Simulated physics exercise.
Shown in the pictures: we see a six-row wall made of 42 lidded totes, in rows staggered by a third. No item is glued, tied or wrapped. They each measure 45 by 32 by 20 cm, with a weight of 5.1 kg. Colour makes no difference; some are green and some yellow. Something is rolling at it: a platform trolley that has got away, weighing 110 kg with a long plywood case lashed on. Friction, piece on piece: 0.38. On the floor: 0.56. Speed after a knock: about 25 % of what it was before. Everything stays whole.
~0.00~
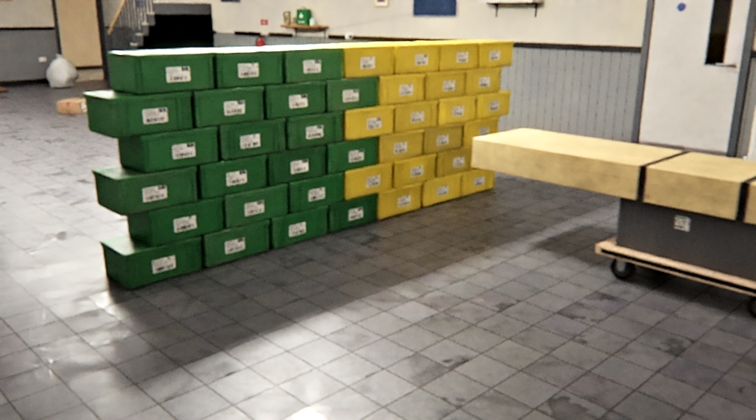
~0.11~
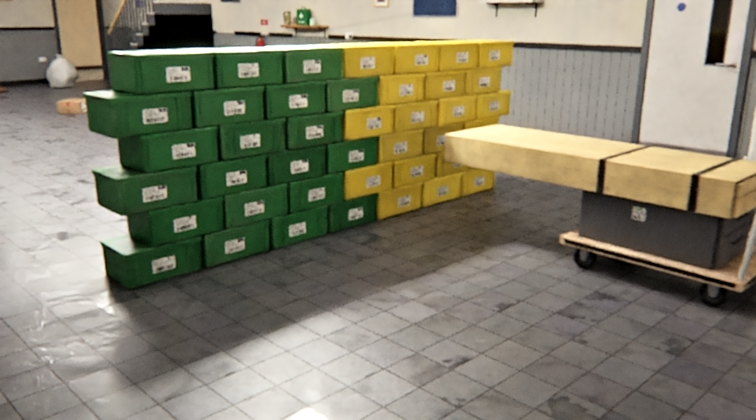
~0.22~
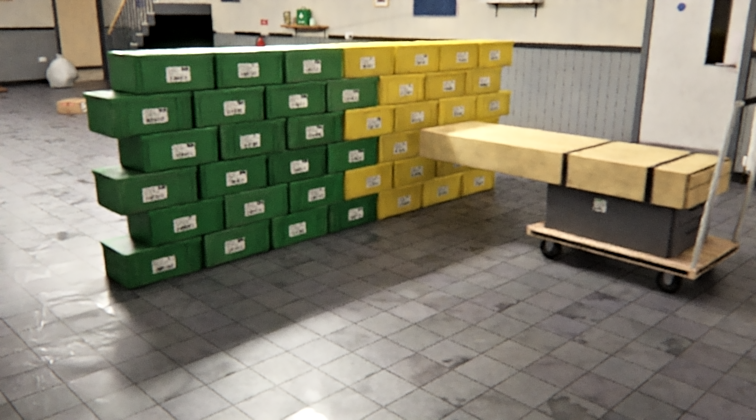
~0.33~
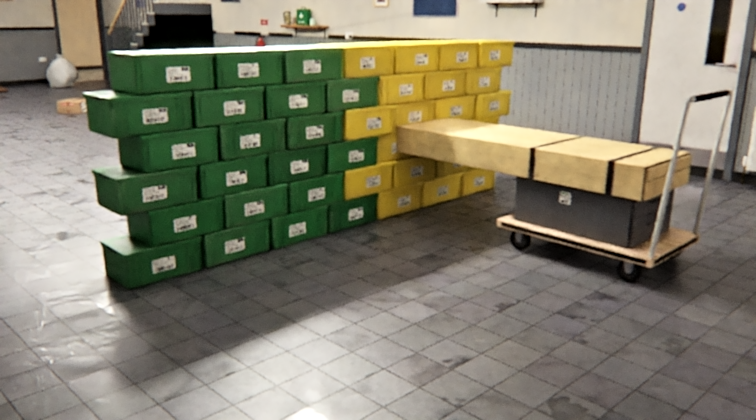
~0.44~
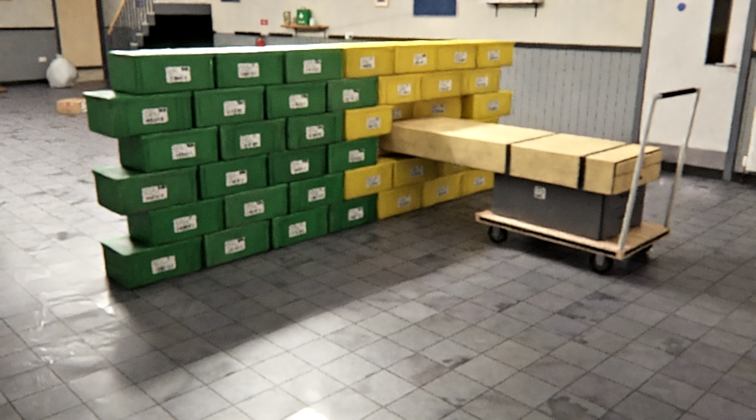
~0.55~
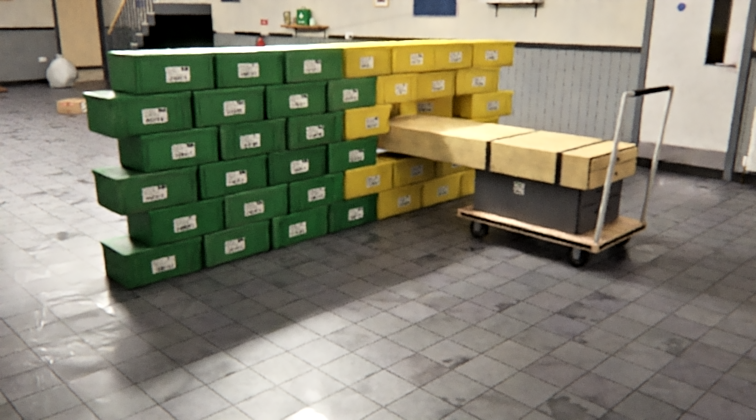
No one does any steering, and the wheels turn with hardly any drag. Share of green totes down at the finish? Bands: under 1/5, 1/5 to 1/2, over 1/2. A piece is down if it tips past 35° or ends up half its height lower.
Under 1/5.
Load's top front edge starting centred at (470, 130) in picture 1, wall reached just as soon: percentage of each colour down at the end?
Result - green: 0%; yellow: 30%.
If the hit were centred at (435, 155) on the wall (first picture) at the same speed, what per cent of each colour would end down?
Green 0, yellow 20 per cent.
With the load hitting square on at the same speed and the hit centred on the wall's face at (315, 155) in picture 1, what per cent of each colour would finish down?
Then green ends 40 per cent down and yellow 20 per cent.
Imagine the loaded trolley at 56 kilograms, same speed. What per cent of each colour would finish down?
That would leave green at 0 and yellow at 30 per cent.
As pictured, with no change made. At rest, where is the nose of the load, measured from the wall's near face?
115 cm past it.
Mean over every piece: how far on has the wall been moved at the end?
Mean shift close to 15 cm.
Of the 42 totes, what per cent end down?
Something near 15 percent.
After 0.74 s, load 57 cm past the wall's line, still rolling; none of the 21 green totes down (3 of 42 in all colours); top green tote unmoved; top yellow tote 48 mm from its place.
After 1.24 s, load 1.06 m past the wall's line, still rolling; none of the 21 green totes down (6 of 42 in all colours); top green tote unmoved; top yellow tote 6 cm from its place.
After 2.36 s, load 1.14 m past the wall's line, stopped; none of the 21 green totes down (7 of 42 in all colours); top green tote unmoved; top yellow tote 6 cm from its place.
In the end (4.0 s), load 1.14 m past the wall's line, stopped; none of the 21 green totes down (7 of 42 in all colours); top green tote unmoved; top yellow tote 6 cm from its place. That is 0 per cent. From the last view, middles, top green tote near (299, 64), top yellow tote near (481, 53).
